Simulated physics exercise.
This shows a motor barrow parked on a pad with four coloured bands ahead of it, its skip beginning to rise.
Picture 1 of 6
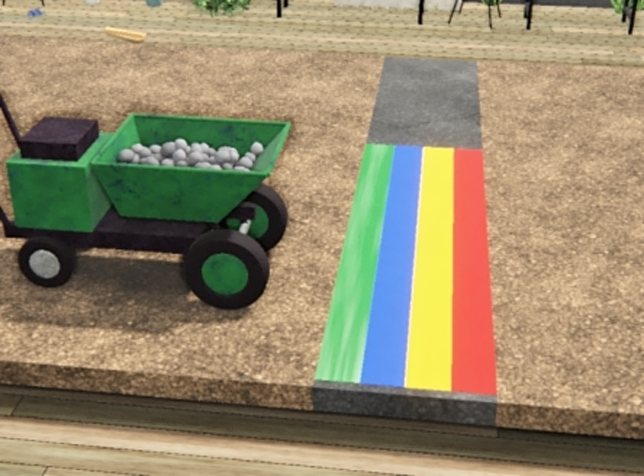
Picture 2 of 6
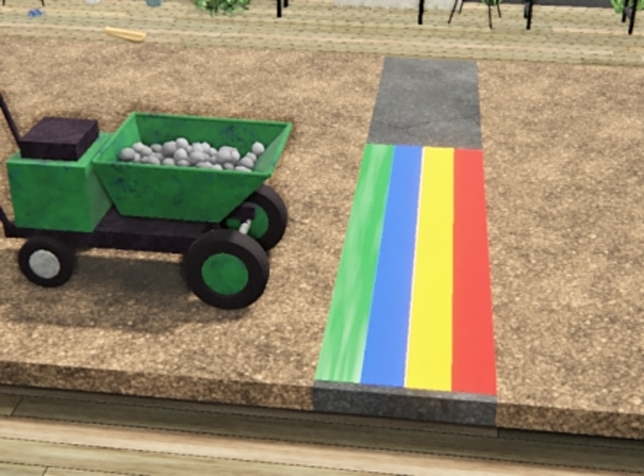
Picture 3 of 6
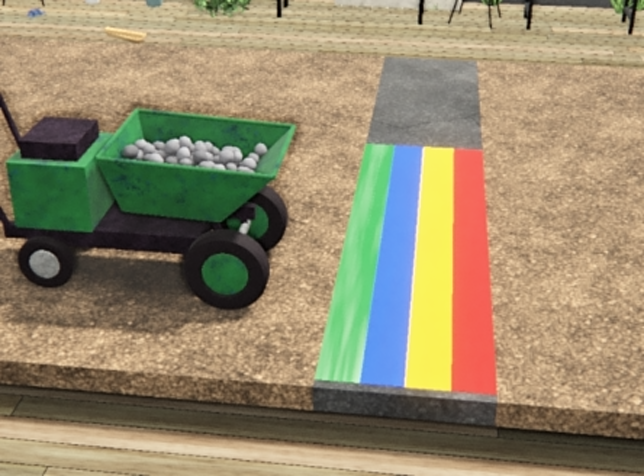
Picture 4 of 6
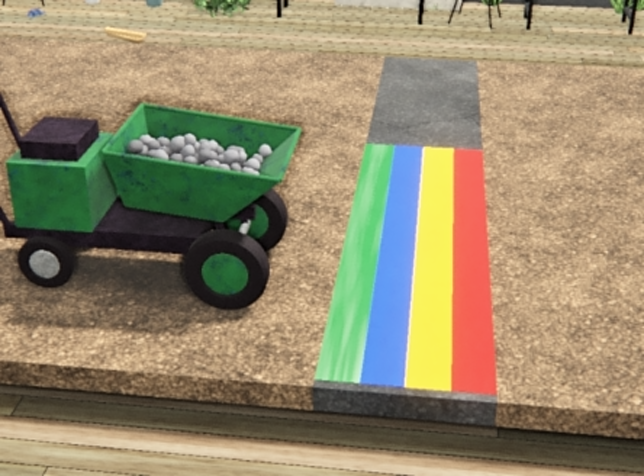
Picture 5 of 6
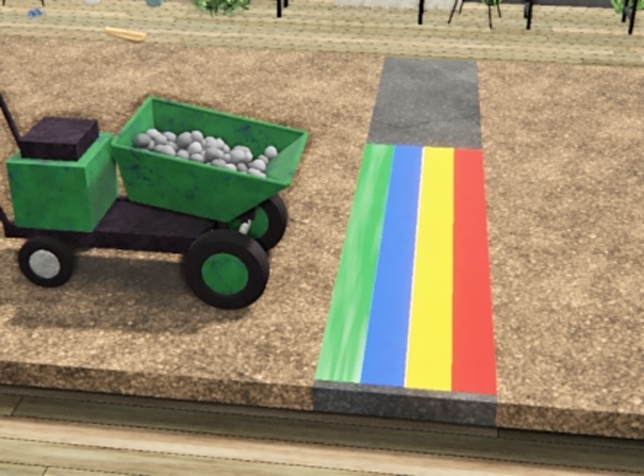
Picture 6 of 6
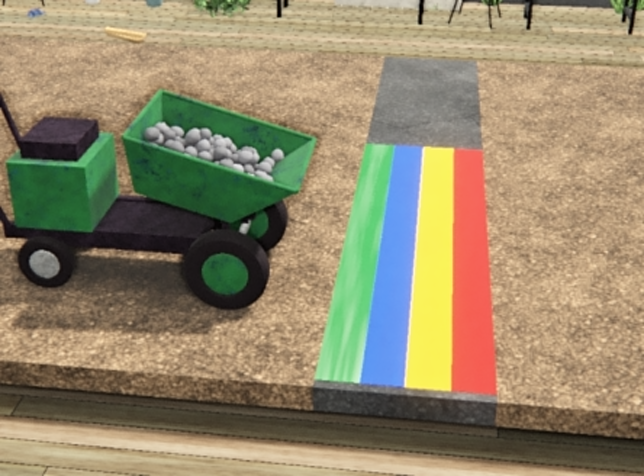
A green dumper loaded with round grey stones stayed parked left of green, blue, yellow and red stripes while its skip slowly tilted toward them, the back end rising and the stones still inside.
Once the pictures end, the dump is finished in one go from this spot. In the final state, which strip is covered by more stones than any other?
The blue strip is.
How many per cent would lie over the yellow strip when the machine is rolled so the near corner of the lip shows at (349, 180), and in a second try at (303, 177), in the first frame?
Around 20 and 30 per cent respectively.
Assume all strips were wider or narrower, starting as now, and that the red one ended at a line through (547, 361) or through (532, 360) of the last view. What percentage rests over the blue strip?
Roughly 30 % and 30 %.
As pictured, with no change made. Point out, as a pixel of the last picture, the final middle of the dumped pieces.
Close to (406, 283), more or less.
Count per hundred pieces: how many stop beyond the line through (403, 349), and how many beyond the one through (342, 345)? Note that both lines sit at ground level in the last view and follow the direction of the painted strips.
In order, some 40 % then some 80 %.
Soon after the last picture, skip tipped steeply; all in the skip.
A little later, skip tipped right over; about two thirds in the skip; a small part over the green strip; about a quarter over the blue strip; a stray few over the yellow strip.
Later still, skip tipped right over; a small part in the skip; a small part over the green strip; about a third over the blue strip; about a quarter over the yellow strip; a small part over the red strip; a small part off the paint.
At rest, skip tipped right over; a small part in the skip; about a quarter over the green strip; about a third over the blue strip; about a quarter over the yellow strip; a small part over the red strip; a small part off the paint.
